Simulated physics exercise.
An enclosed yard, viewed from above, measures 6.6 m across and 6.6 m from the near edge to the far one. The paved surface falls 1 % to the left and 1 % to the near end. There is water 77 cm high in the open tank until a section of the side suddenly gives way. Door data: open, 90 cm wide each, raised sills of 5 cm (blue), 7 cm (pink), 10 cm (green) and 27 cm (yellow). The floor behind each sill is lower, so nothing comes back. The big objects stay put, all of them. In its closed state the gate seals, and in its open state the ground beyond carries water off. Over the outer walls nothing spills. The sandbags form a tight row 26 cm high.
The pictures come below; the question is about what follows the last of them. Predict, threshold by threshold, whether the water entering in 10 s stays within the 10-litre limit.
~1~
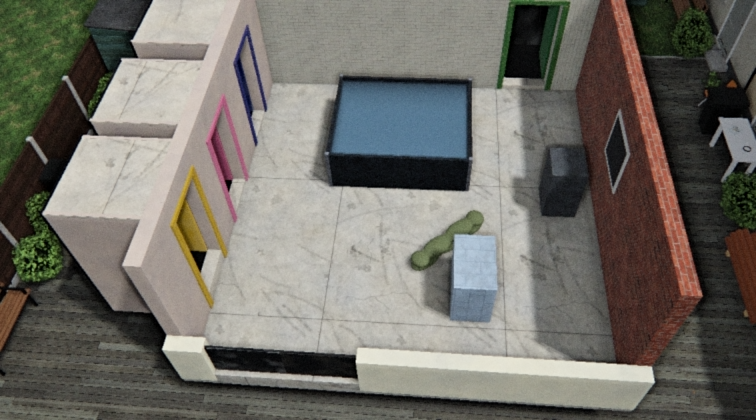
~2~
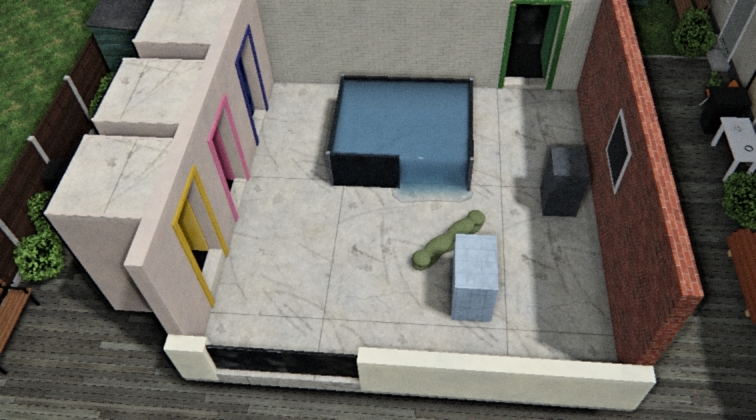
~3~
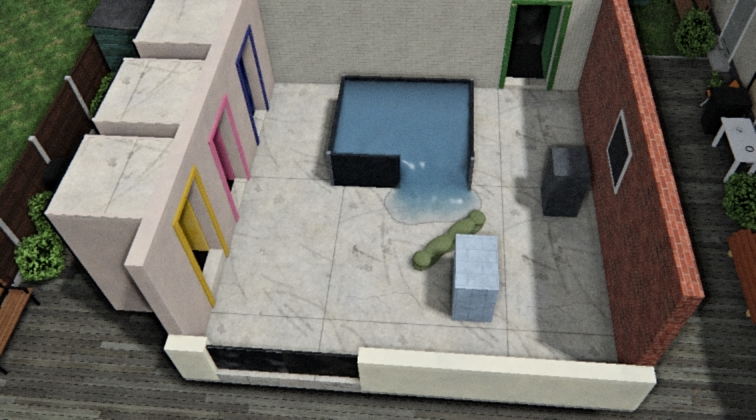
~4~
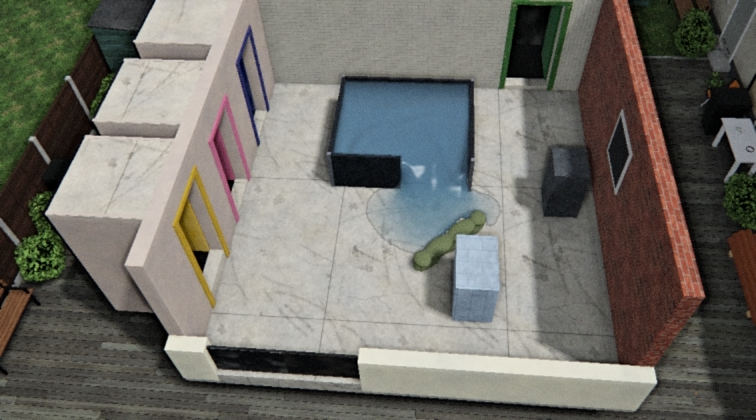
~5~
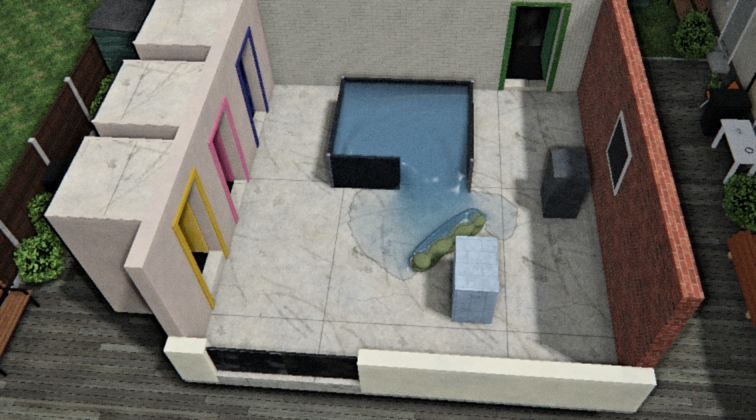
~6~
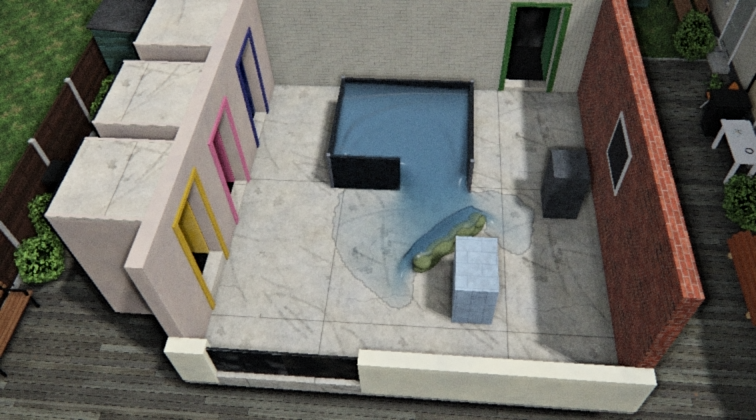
Result: At the blue door the inflow will be out of bounds, at the pink door the inflow will be out of bounds, at the green door the inflow will be within bounds, at the yellow door the inflow will be within bounds.
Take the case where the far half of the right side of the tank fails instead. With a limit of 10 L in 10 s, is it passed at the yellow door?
Then yellow does not exceed it.
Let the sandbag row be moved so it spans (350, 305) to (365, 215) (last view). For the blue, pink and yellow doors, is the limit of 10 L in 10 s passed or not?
Then the blue door is too much, the pink door is fine, and the yellow door is fine.
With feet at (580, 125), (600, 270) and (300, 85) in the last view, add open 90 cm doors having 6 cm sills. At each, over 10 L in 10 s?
Taking them in order, the first gets too little, the second enough and the third enough.
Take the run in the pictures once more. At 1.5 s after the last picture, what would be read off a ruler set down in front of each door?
Measured in centimetres, the blue door gives 0, the pink door 0, the green door 0 and the yellow door 9.
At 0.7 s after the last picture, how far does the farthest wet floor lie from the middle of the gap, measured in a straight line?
That comes to near 4.4 m out.
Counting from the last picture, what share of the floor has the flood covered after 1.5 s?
Covered: Roughly 50 %.
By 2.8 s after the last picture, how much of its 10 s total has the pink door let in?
Some 0 per cent by then.
Then, 0.7 s after the last picture water covers 30 % of the floor and is deepest (57 cm) near (461, 227); blue door not reached, pink door not reached, green door not reached, yellow door not reached.
Then, 1.5 s after the last picture water covers 50 % of the floor and is deepest (52 cm) near (210, 361); blue door not reached, pink door not reached, green door not reached, yellow door 9 cm at the sill, 0 L in.
Then, 2.8 s after the last picture water covers 65 % of the floor and is deepest (36 cm) near (199, 360); blue door not reached, pink door 6 cm at the sill, 0 L in, green door not reached, yellow door 24 cm at the sill, 3 L in.
Then, 5.3 s after the last picture water covers 90 % of the floor and is deepest (24 cm) near (315, 89); blue door 6 cm at the sill, 0 L in, pink door 10 cm at the sill, 15 L in, green door 7 cm at the sill, 0 L in, yellow door 21 cm at the sill, 3 L in.
Then, 9.3 s after the last picture water covers 100 % of the floor and is deepest (18 cm) near (199, 360); blue door 14 cm at the sill, 76 L in, pink door 9 cm at the sill, 49 L in, green door 8 cm at the sill, 0 L in, yellow door 16 cm at the sill, 3 L in.
